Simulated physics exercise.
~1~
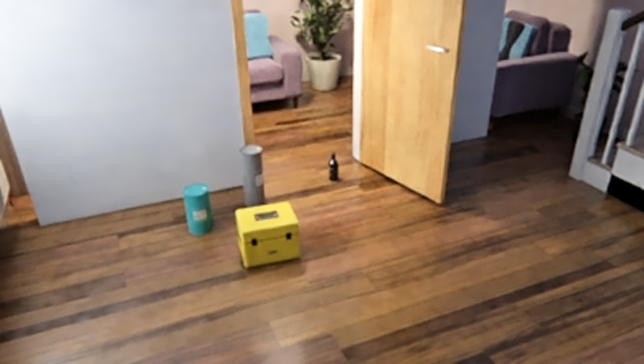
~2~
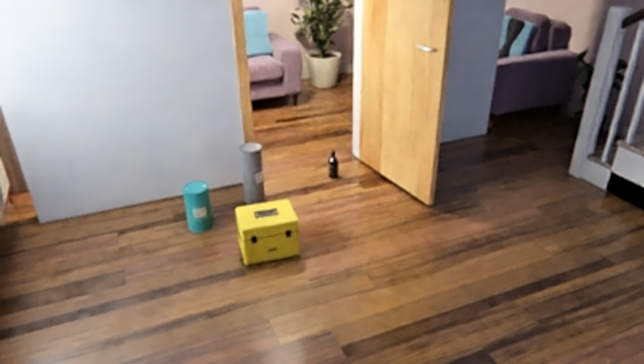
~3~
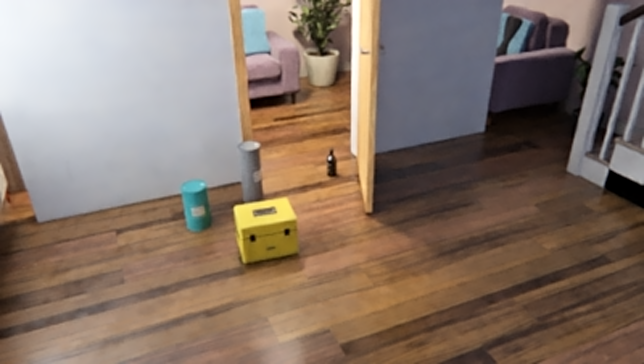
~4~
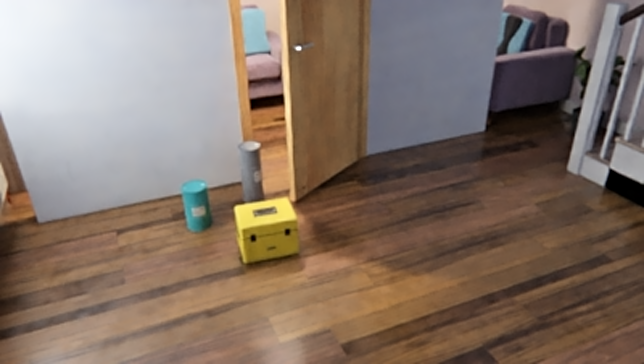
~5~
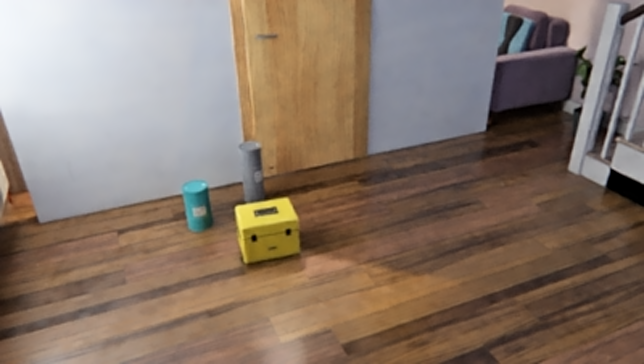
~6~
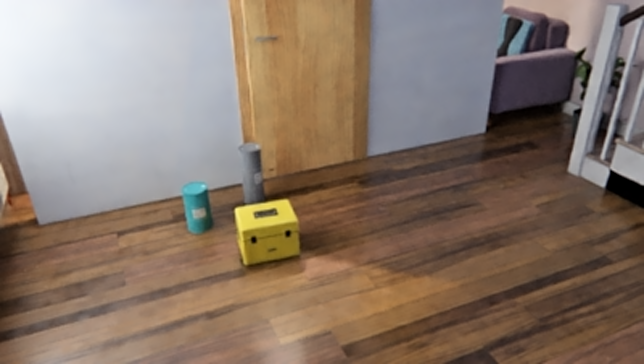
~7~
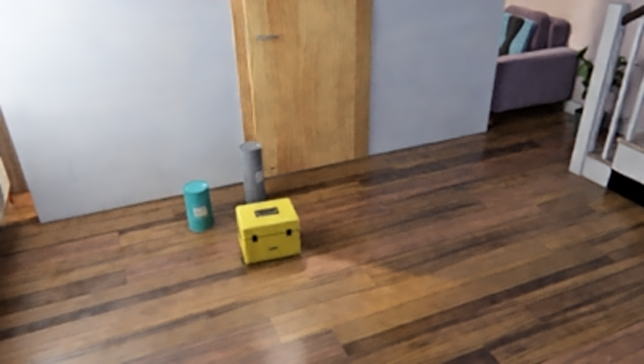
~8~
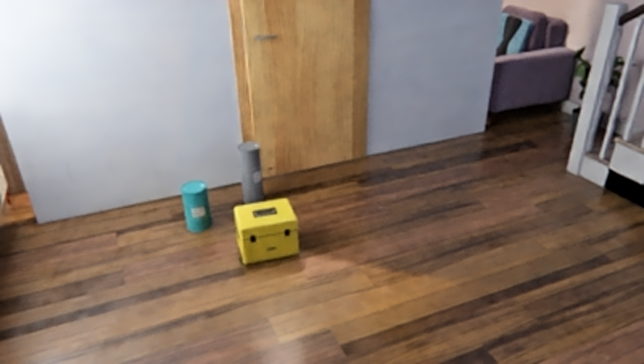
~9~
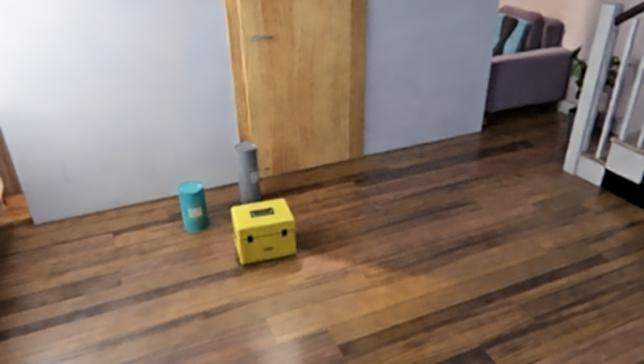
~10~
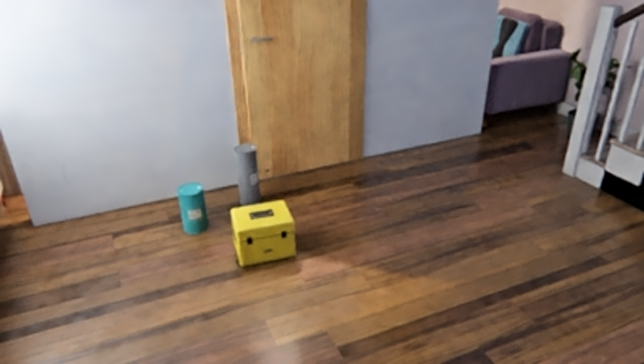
A wooden door stands open in a pale grey wall, seen from slightly above by a gently swaying camera in a room with dark wood flooring. A yellow toolbox sits in front, with a turquoise canister to its left and a taller grey canister behind it, while a small black bottle stands upright beyond the doorway, near a purple sofa and a potted plant. The door swings leftward, hiding the bottle and narrowing the view of the room behind. It closes fully and stays shut, with the toolbox and both canisters still in their places.
